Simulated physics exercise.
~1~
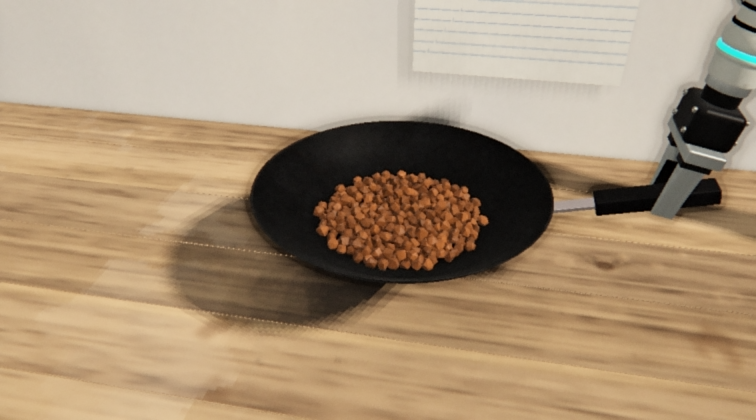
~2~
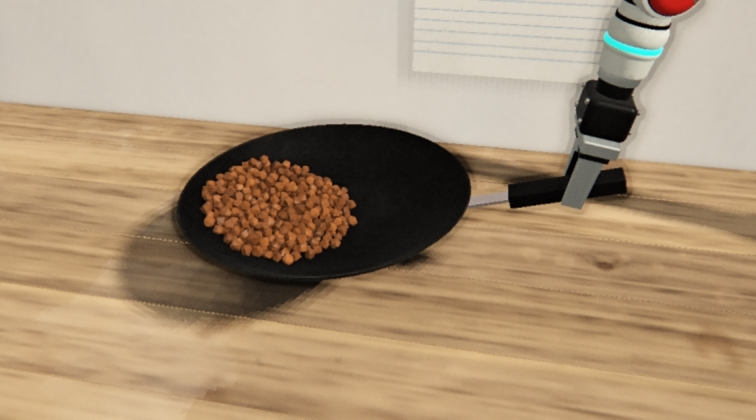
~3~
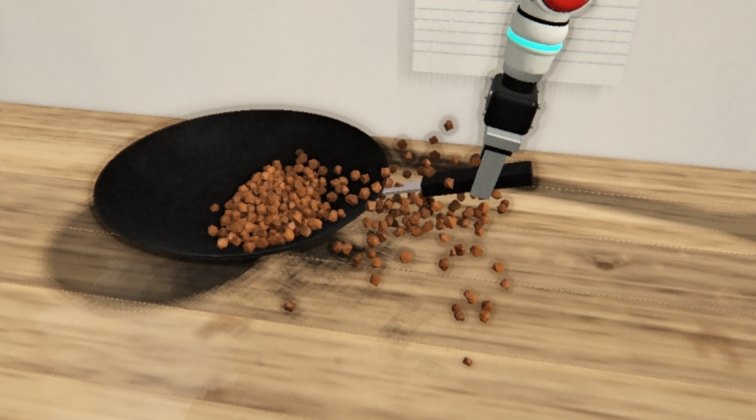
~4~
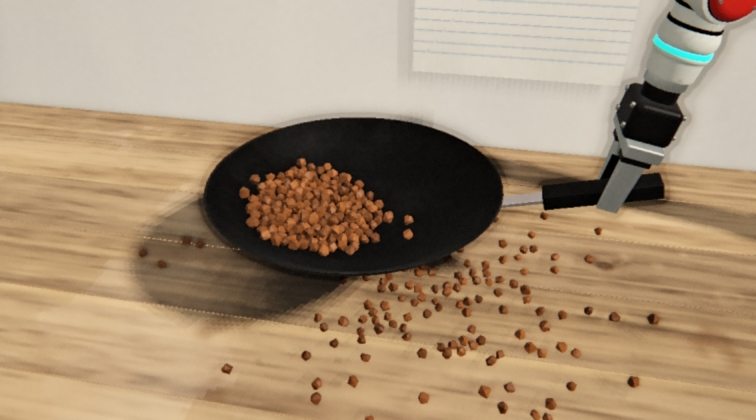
A robot arm jerks a black wok left and right, scattering many brown pellets across the table.
